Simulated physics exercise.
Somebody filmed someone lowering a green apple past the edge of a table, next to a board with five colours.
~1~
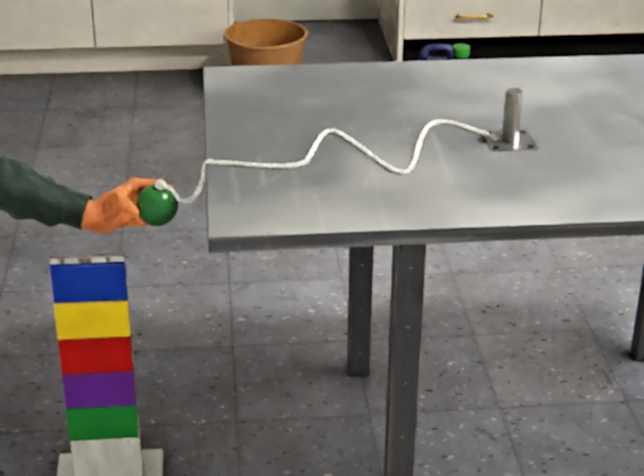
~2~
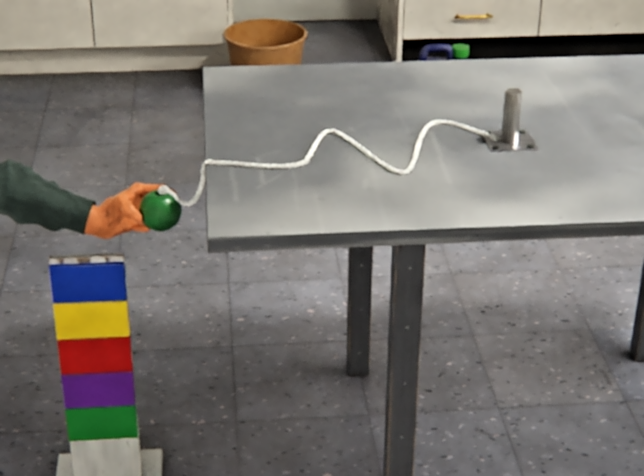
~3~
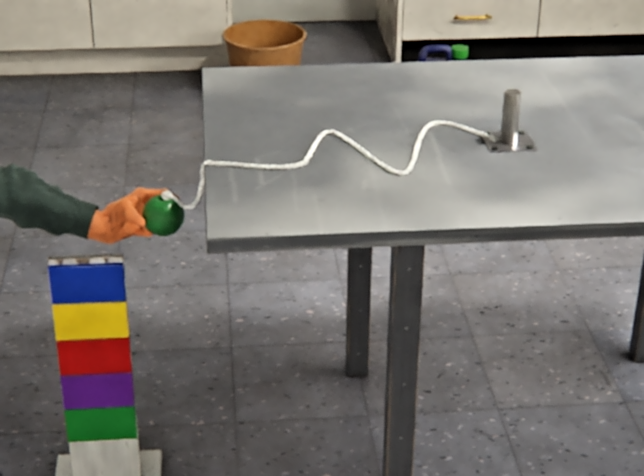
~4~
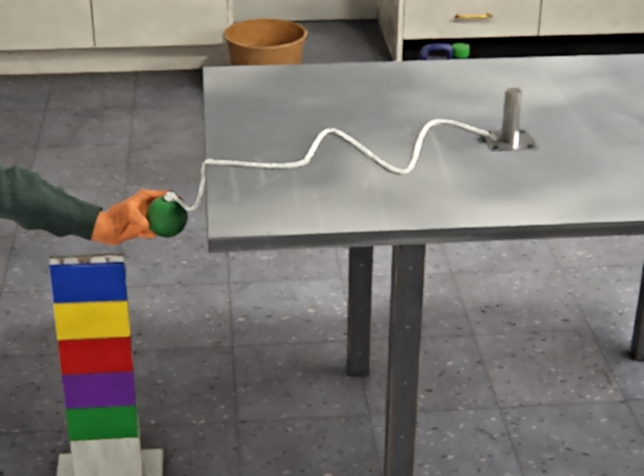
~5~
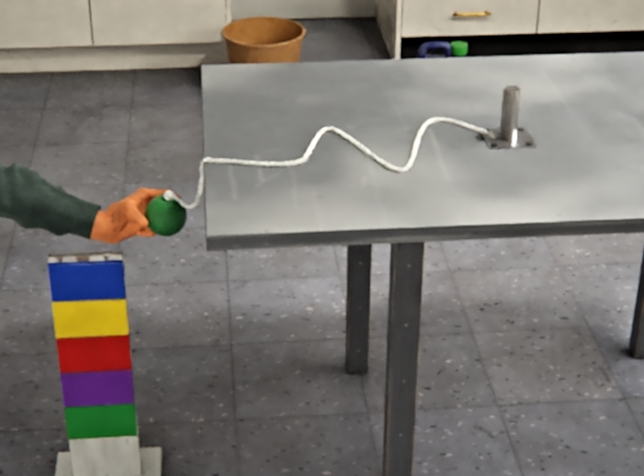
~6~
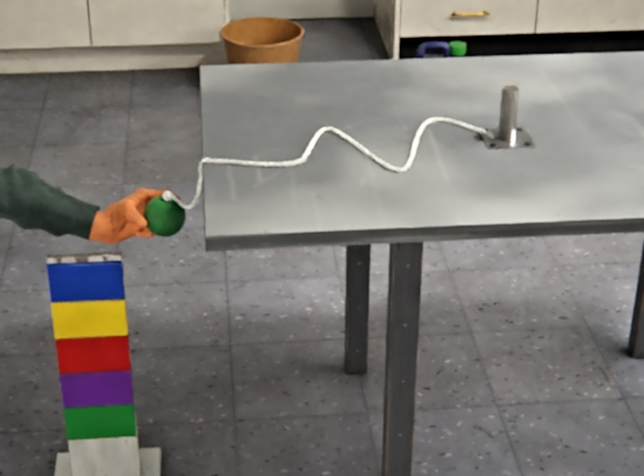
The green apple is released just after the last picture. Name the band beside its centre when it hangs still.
Its middle rests at the green band.
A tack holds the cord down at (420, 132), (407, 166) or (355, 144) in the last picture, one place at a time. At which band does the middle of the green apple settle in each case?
Taking them in turn: Purple; red; yellow.
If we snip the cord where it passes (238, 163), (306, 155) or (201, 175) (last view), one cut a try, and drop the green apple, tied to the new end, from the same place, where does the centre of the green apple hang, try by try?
In that order: (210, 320), (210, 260) and (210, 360).
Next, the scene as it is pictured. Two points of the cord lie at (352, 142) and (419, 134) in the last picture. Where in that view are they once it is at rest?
At (216, 155), then (384, 144).
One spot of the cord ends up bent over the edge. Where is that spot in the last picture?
At (345, 137), roughly.
Soon after, apple near (216, 405); level with green.
After that, apple near (220, 415); level with green.
In the end, apple near (215, 415); level with green. The green one.
